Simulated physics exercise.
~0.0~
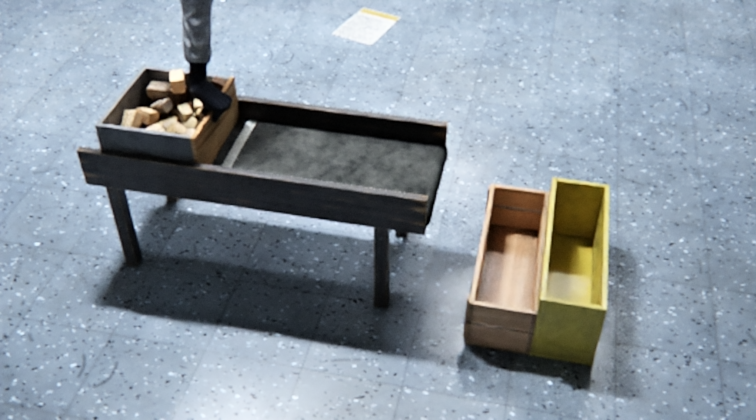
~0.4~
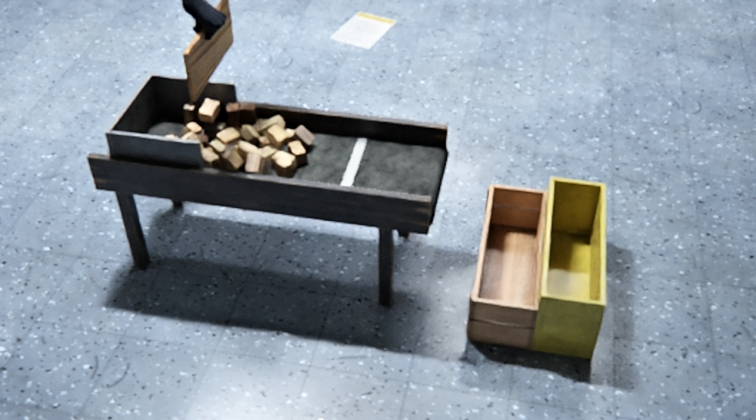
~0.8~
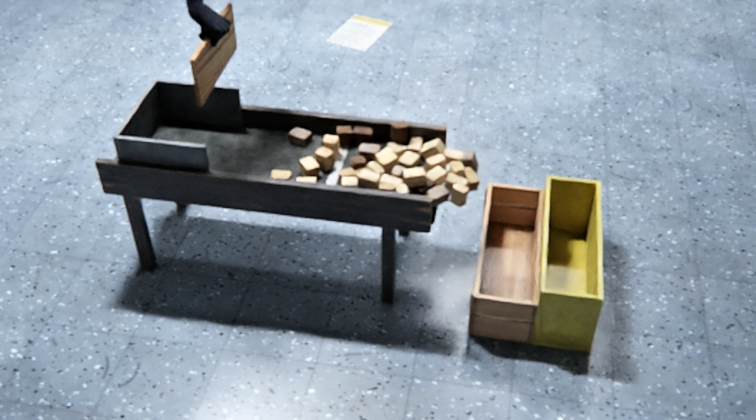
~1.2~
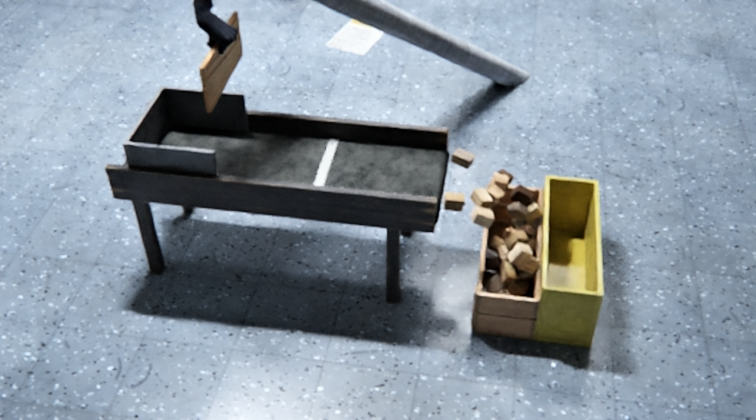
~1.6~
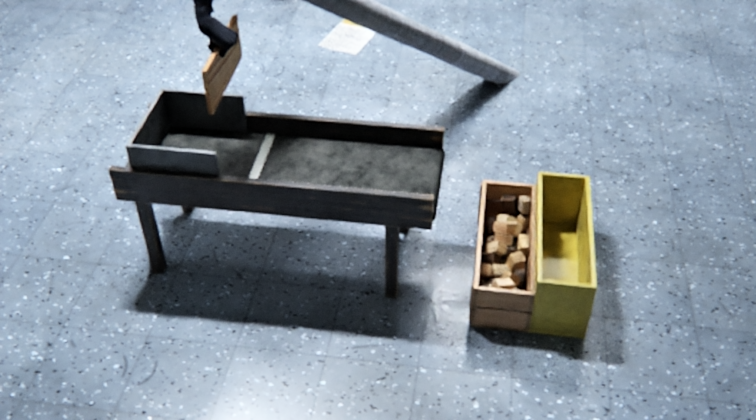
A pile of small wooden blocks spilled out of a grey pen once its gate was lifted, rode the dark belt to the right and tumbled off the end, landing in the long wooden box while the yellow tub beside it stayed empty.
